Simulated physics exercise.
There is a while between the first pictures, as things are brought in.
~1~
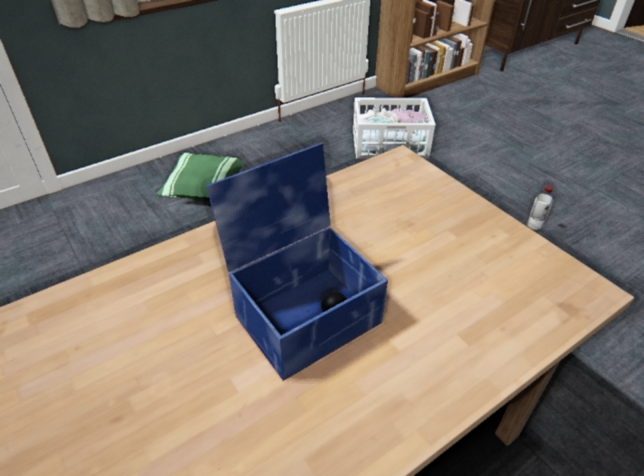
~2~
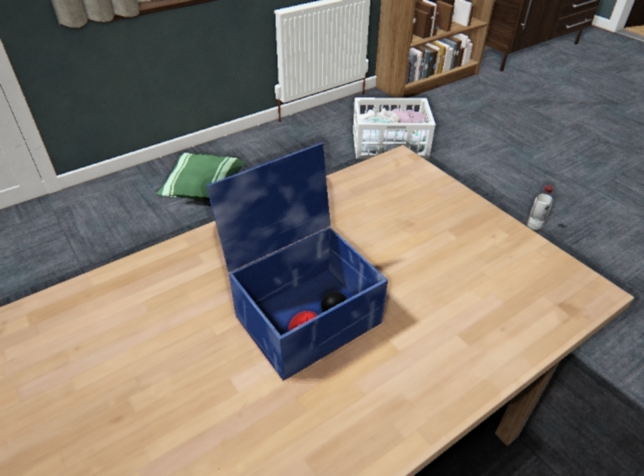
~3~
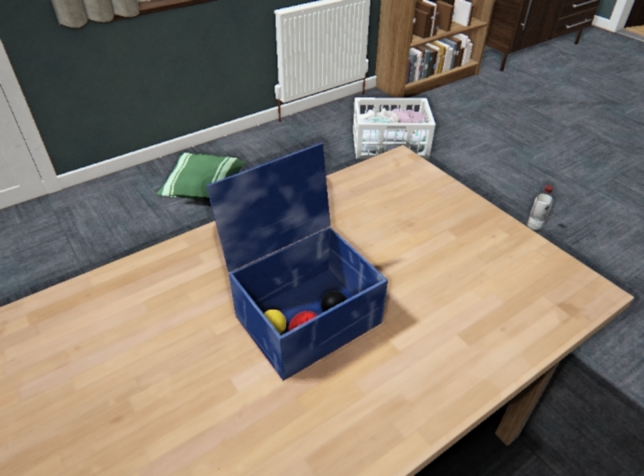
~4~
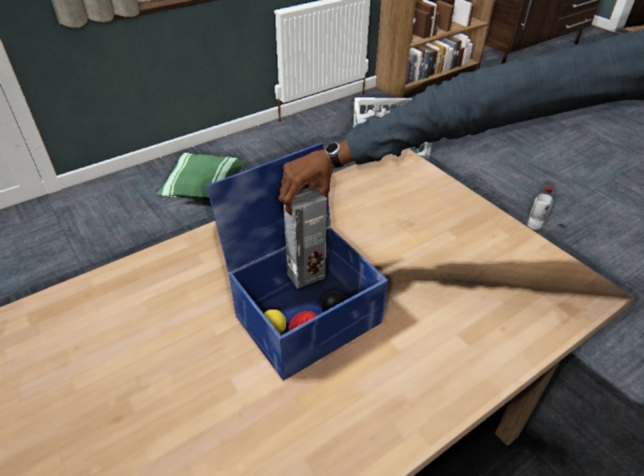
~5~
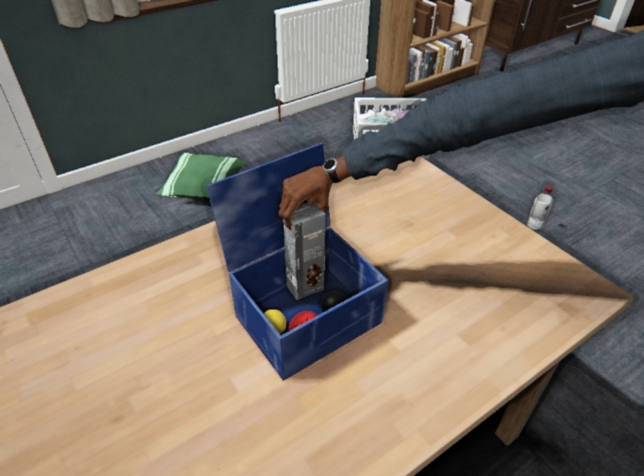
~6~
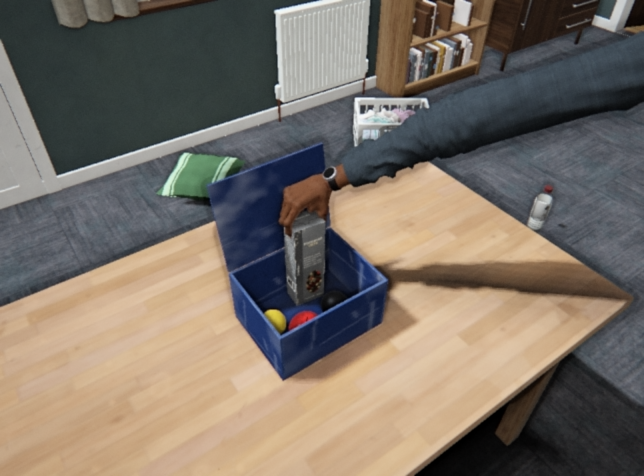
Blue box on a wooden table holding a black item, then red and yellow ones, before a hand lowers in a grey carton.
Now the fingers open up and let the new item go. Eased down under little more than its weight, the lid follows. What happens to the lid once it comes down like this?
The lid is stopped short of the rim.
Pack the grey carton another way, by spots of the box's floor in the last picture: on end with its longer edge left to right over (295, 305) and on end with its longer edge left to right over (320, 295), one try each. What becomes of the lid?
Case one: Lid stays raised; case two: Lid stays raised.
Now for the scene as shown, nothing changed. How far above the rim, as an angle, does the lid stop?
Roughly 18 degrees above the rim.
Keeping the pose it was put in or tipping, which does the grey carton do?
By the end the grey carton has leaned over.
Then, 1.70 s after the last picture, lid 62° above the rim; grey carton tipped 11° from how it was near (310, 265).
Then, 2.10 s after the last picture, lid 21° above the rim; grey carton tipped 50° from how it was near (322, 286).
At rest, lid 18° above the rim; tipped over in the box, grey carton; the other 3 in place. Seen from the same camera at the end, grey carton near (319, 287).
